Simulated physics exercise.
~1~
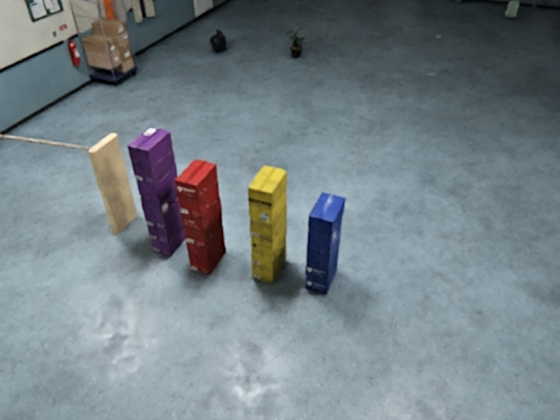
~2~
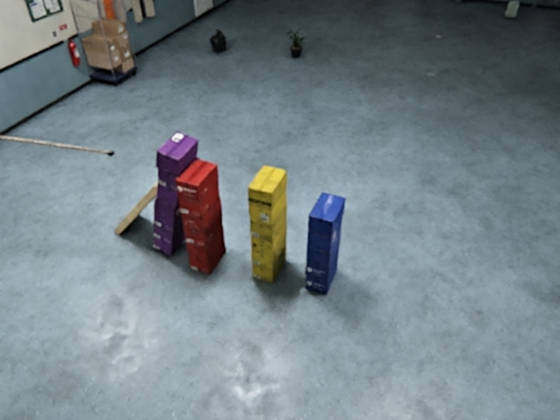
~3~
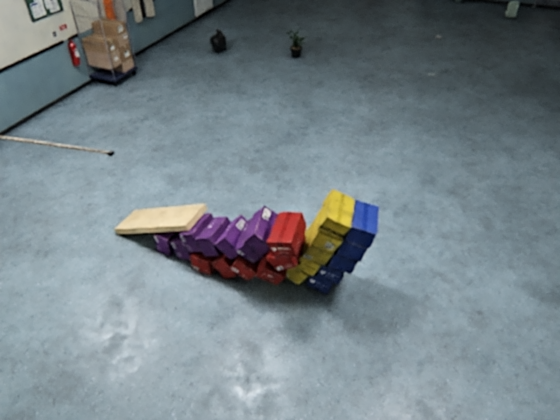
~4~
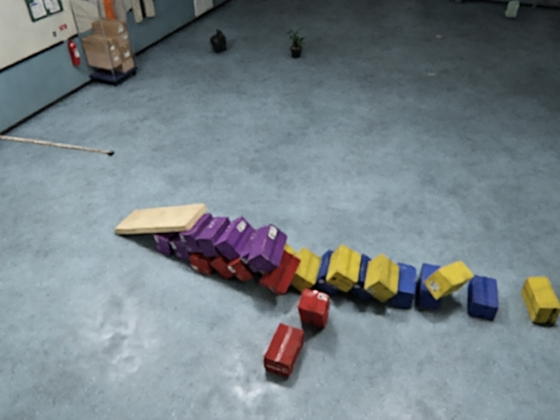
Wooden board tipping into a row of taped carton stacks, toppling purple, red, yellow and blue rightward into a scattered heap.
